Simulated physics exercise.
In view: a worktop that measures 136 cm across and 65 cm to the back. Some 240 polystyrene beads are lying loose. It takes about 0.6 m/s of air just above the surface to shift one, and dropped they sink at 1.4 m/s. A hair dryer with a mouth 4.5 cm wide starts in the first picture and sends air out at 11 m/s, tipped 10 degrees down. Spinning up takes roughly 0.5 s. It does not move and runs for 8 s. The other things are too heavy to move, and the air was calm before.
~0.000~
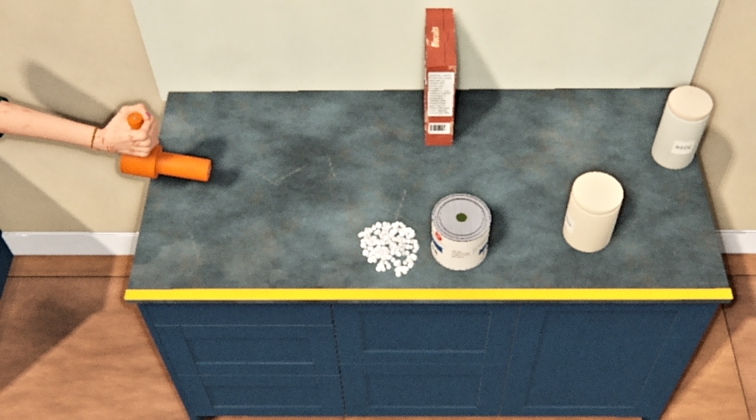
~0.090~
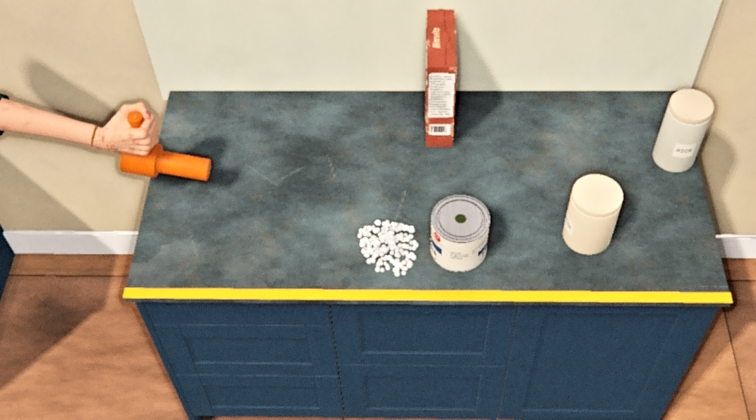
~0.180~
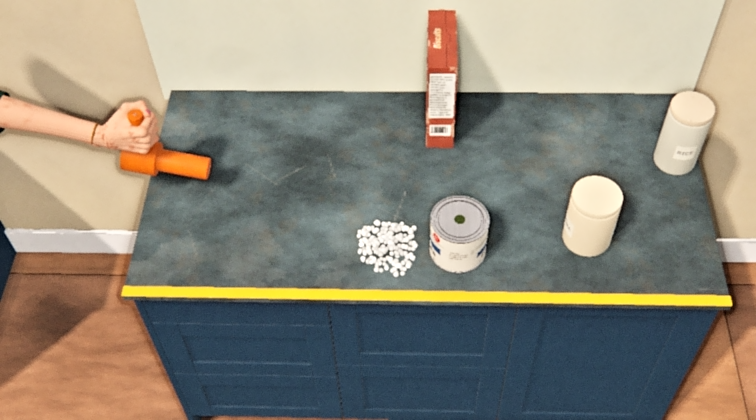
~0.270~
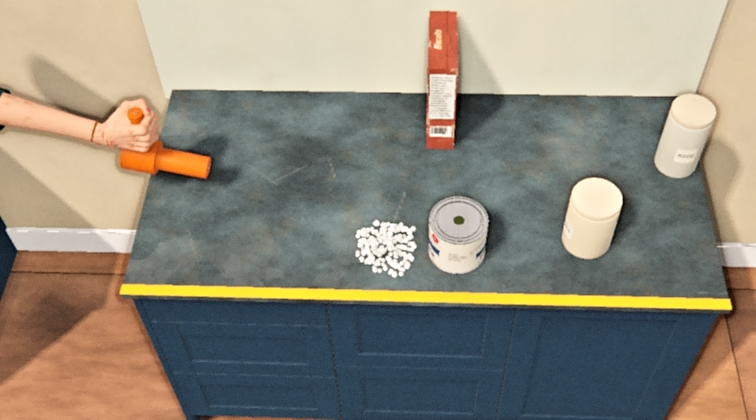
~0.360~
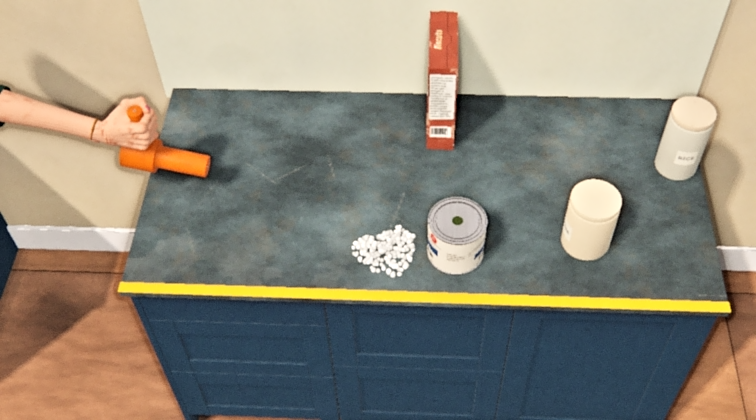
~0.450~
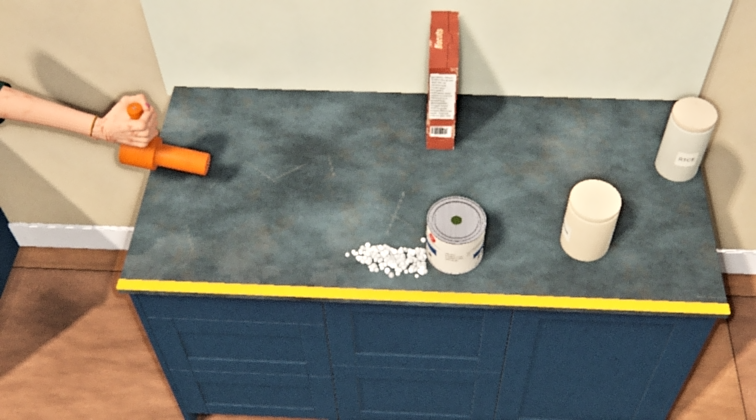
On a dark worktop with a tin, a carton and two pale containers, a hand held an orange dryer at the left while a pile of white beads sat still, then shifted and spread toward the front edge.
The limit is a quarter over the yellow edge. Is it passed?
Answer: Yes.
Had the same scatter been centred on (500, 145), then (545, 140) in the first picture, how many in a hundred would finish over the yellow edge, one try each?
In that order: 0 %, 0 %.
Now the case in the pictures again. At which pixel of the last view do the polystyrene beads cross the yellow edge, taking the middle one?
Near (418, 301).
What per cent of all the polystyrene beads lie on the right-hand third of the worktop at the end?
Near 0 %.
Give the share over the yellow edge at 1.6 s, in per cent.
Some 100 per cent.
After 1.6 s, 0 % are on the move or not yet settled, 100 % are over the yellow edge.
After 2.6 s, 0 % are on the move or not yet settled, 100 % are over the yellow edge.
After 4.4 s, 0 % are on the move or not yet settled, 100 % are over the yellow edge.
After 8.0 s, at the end, 100 % are over the yellow edge.
